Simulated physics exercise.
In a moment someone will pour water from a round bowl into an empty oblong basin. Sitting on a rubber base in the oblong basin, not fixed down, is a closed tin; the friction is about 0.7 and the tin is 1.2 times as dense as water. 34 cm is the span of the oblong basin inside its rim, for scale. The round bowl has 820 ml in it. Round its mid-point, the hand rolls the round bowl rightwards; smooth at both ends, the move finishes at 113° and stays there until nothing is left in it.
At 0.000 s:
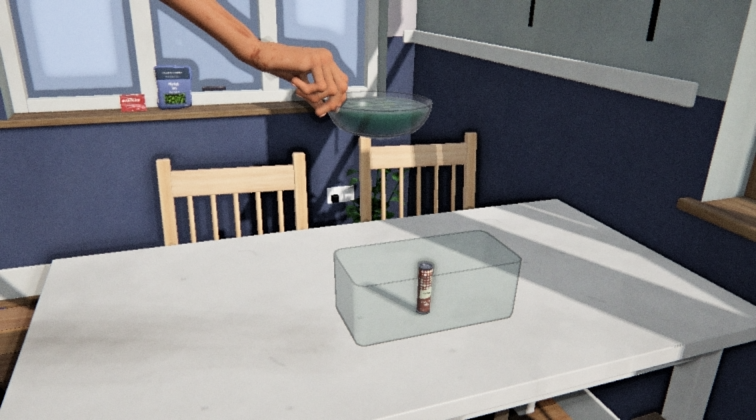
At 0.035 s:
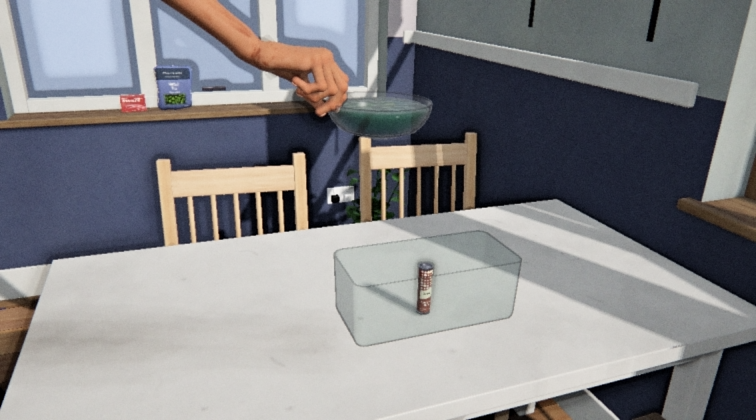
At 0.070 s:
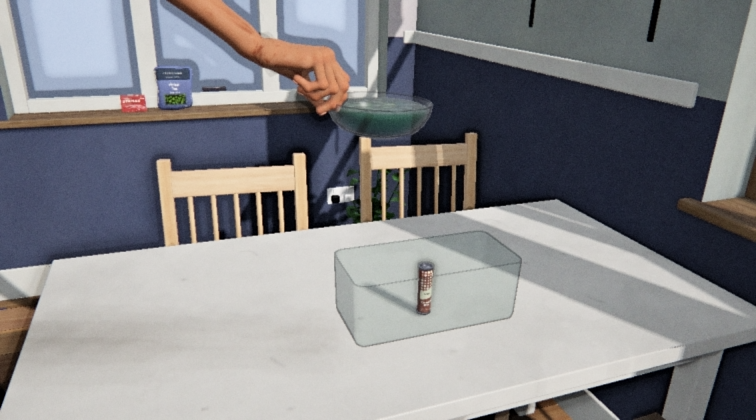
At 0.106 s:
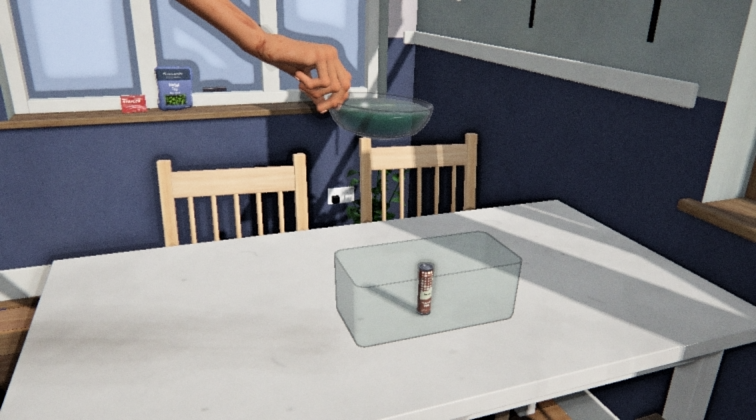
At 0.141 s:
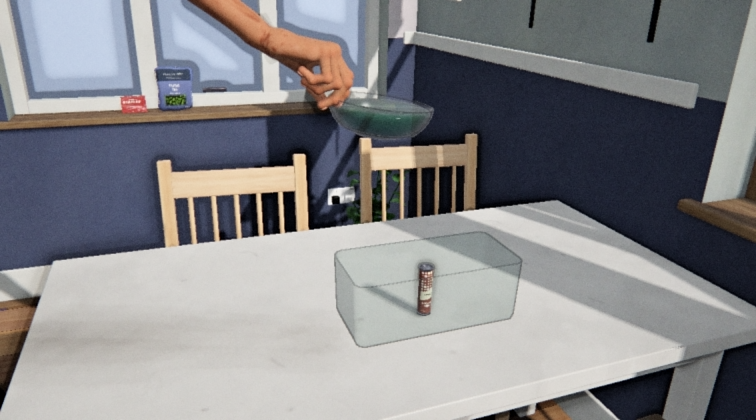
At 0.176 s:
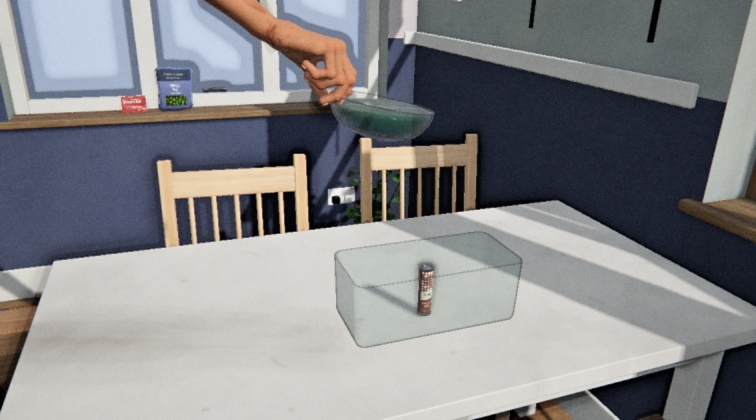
A dining corner with dark blue walls and a bright window is seen from slightly above a white table, the view staying still. Two pale wooden chairs stand behind the table, where a small reddish tin sits upright in a clear oblong basin, below a round glass bowl of teal liquid. A hand at the bowl's left edge holds it level, then slowly tilts it slightly rightwards.
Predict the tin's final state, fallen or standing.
I predict it is fallen.
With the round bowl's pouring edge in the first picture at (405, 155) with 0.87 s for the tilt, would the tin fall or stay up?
After that, the tin stays vertical.
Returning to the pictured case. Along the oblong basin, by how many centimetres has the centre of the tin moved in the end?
Some 7.0 cm.
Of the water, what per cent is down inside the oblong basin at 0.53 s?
About 8%.
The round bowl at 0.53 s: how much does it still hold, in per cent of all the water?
Around 16 in a hundred.
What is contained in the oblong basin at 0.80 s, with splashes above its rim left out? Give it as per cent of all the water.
The share is close to 90 percent.
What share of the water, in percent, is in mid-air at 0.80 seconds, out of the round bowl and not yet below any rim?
Around 10 percent of it is airborne.
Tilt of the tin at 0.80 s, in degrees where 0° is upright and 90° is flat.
I'd put it at close to 10 degrees off upright.
By 0.53 s the tilt is 76° and 15 per cent is still to pour; the tin stands where it began.
By 0.80 s the tilt is 111° and 0 per cent is still to pour; the tin leans 12°.
By 1.07 s the tilt is 113° and 0 per cent is still to pour; the tin lies on its side.
By 1.37 s the tilt is 113° and 0 per cent is still to pour; the tin lies on its side.
At rest the tin lies on its side.
